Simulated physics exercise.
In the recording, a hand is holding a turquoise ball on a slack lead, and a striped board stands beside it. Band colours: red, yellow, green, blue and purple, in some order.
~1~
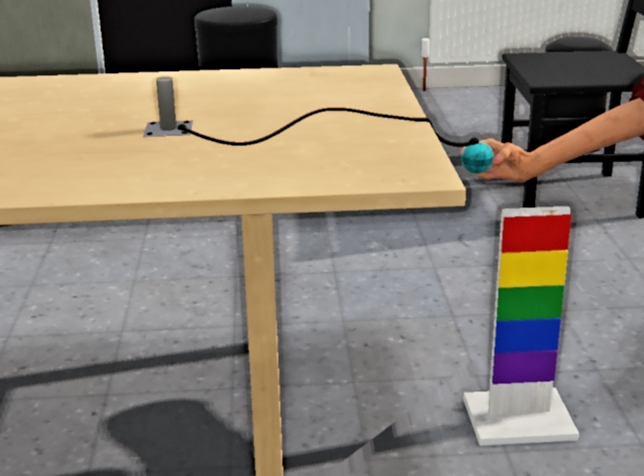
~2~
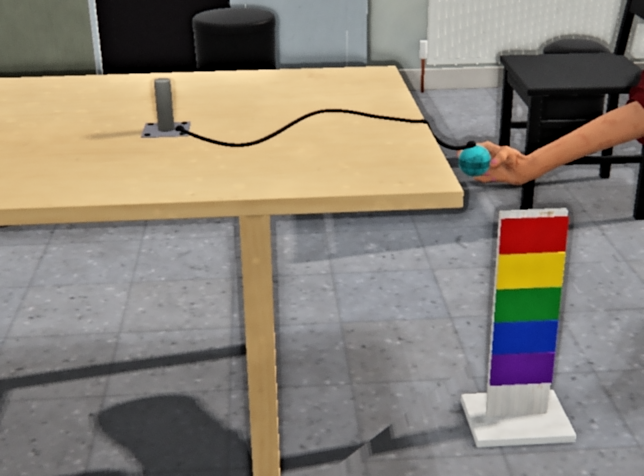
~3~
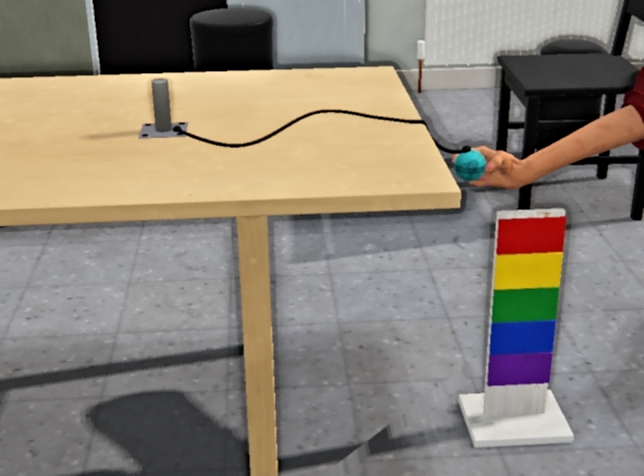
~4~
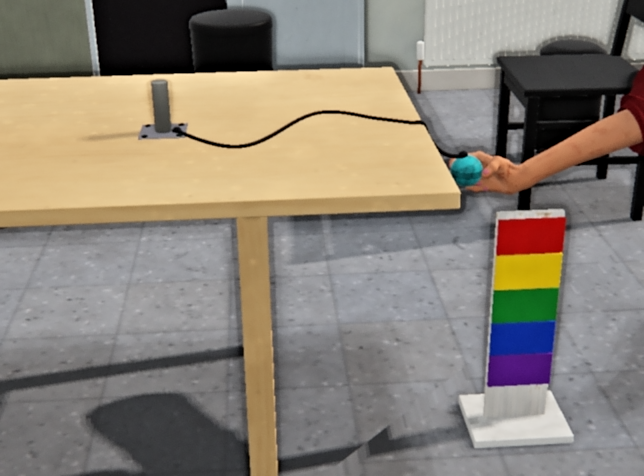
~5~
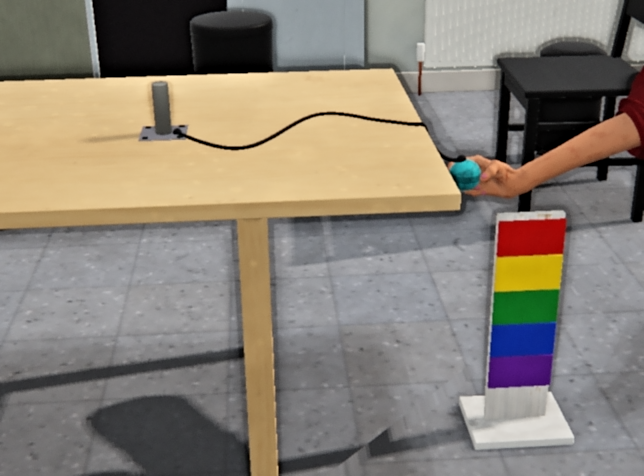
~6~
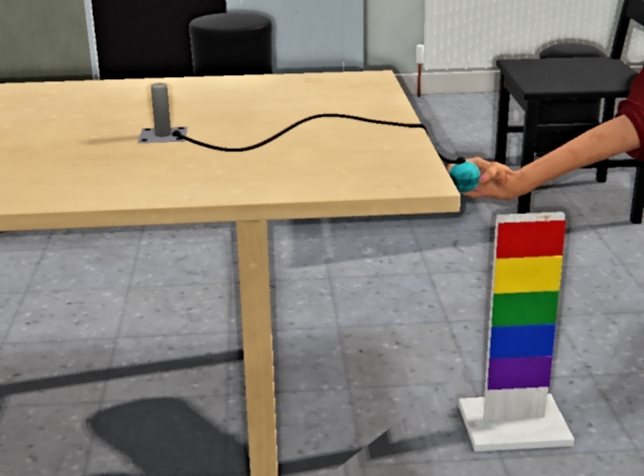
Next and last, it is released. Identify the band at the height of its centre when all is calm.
Its centre is at yellow.
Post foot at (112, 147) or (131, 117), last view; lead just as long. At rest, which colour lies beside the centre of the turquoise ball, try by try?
The first case gives red, the second gives red.
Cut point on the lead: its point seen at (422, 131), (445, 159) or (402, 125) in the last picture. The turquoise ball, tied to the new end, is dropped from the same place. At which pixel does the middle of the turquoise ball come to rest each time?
Taking them in turn, it's about (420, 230), then about (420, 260), and finally about (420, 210).
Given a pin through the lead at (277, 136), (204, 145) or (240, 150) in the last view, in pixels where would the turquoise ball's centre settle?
Result per try (px, approx.): (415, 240); (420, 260); (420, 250).
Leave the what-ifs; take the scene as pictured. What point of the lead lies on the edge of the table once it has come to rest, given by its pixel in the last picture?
It's the bit near (346, 117).
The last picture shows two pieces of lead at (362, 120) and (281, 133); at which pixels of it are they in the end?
Result - first point (425, 151), second point (329, 130).
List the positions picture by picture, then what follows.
The first frame shows turquoise ball (478, 158); red (537, 235); yellow (534, 270); green (531, 304); blue (528, 337); purple (525, 368).
The second frame shows turquoise ball (475, 161); lead through (200, 138) (259, 142) (297, 121) (349, 112) (411, 121).
The third frame shows turquoise ball (470, 165).
The fourth frame shows turquoise ball (466, 171); lead through (197, 139) (256, 143) (294, 123) (347, 113) (408, 123).
The fifth frame shows turquoise ball (465, 175).
The sixth frame shows turquoise ball (464, 177); lead through (196, 143) (256, 146) (294, 126) (346, 117) (408, 126).
A little later, ball near (420, 271); level with yellow.
Next, ball near (427, 281); level with yellow.
When it is over, ball near (424, 281); level with yellow. Its middle rests at the yellow band.
